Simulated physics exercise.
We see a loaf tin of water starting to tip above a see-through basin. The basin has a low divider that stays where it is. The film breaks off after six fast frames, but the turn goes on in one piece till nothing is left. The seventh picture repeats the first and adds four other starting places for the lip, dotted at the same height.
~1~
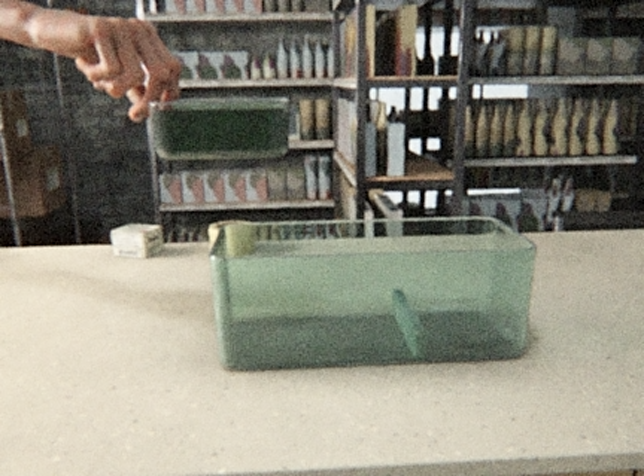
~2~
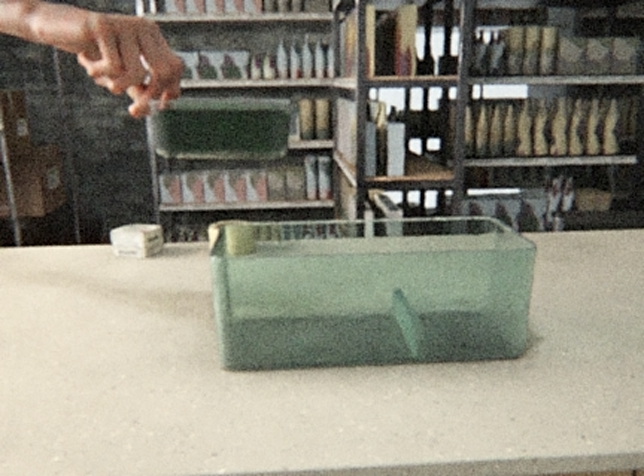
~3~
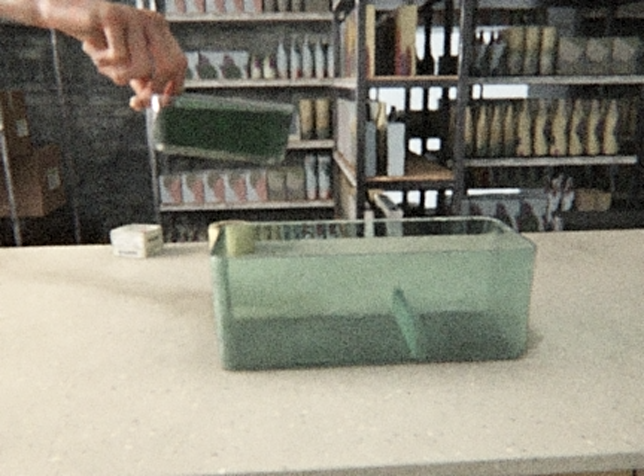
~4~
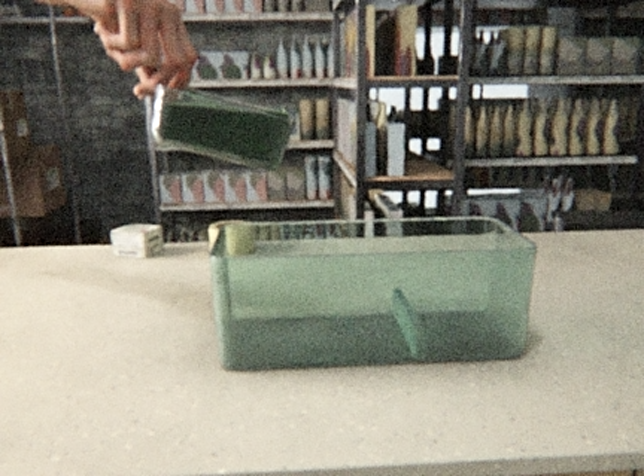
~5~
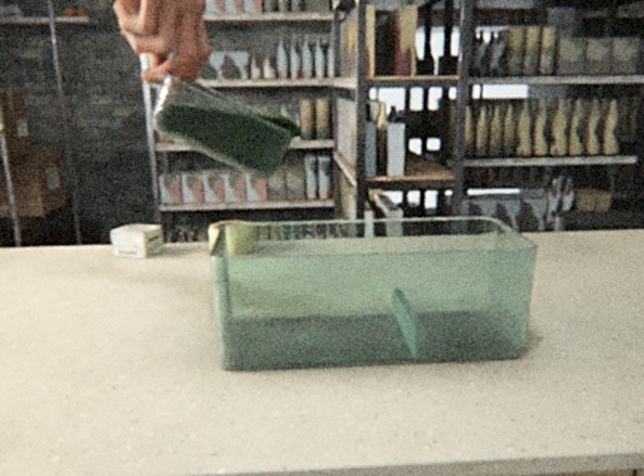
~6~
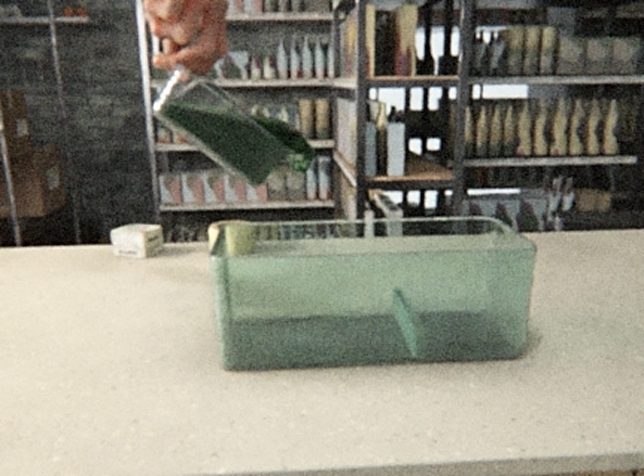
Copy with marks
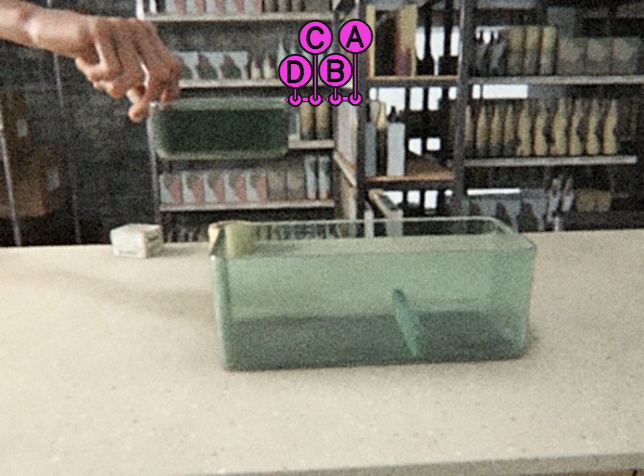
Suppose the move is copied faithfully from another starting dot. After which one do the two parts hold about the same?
The best dot is A.
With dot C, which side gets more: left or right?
The left side.
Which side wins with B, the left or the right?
More ends on the left.
On the marked copy, A at (355, 98); B at (335, 98); C at (315, 99); D at (295, 99).
With A, about 50 % ends left of the wall and 49 % right of it.
With B, about 76 % ends left of the wall and 20 % right of it; 4 % is lost outside.
With C, about 85 % ends left of the wall and 13 % right of it.
With D, about 84 % ends left of the wall and 13 % right of it; 3 % is lost outside.
